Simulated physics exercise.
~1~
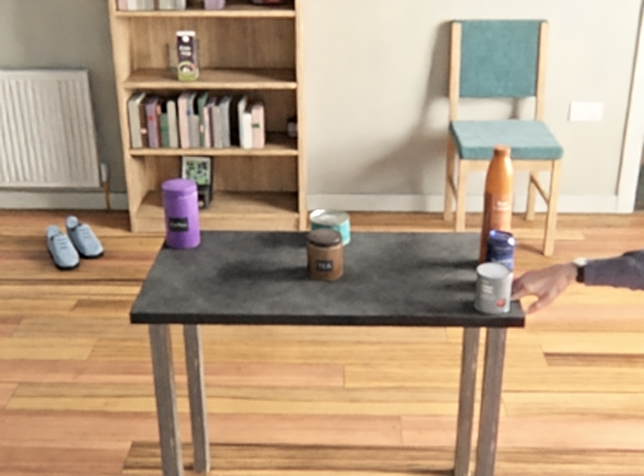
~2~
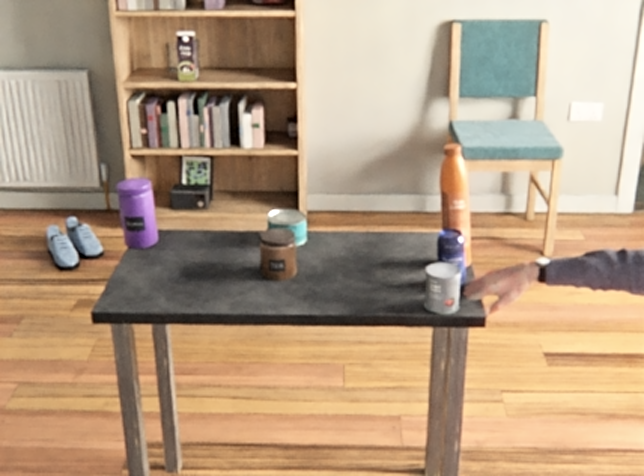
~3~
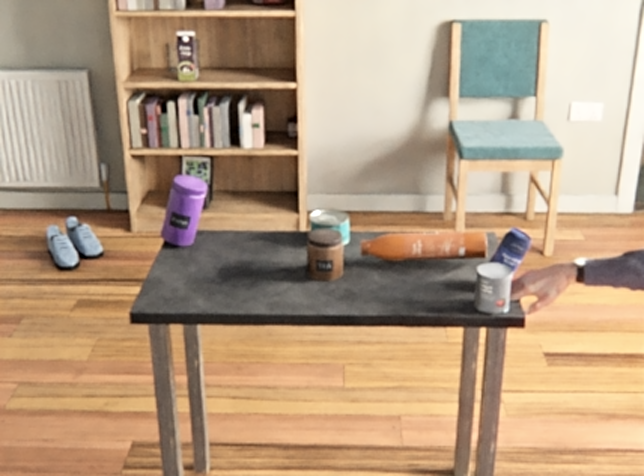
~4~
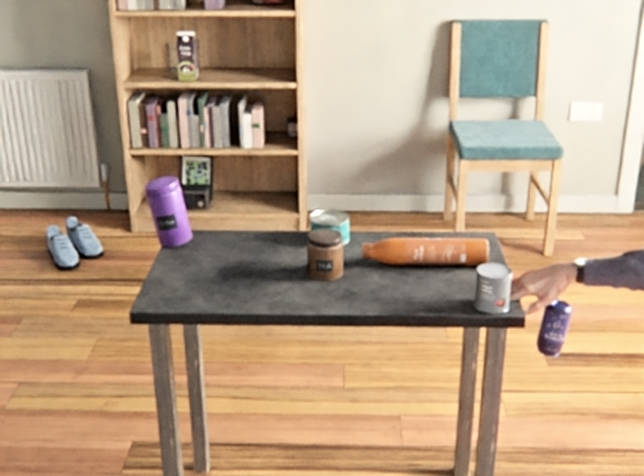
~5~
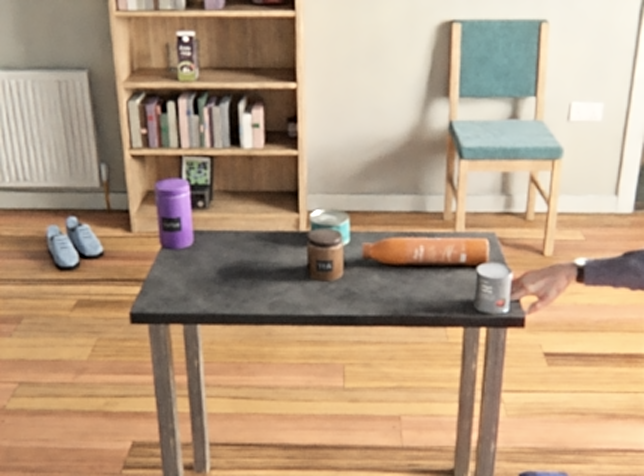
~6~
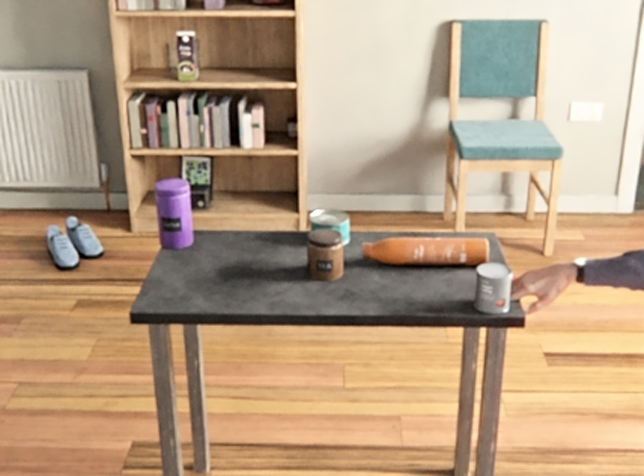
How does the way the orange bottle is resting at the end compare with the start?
At the start the orange bottle stands upright on the table, and at the end it is lying on its side on the tabletop.
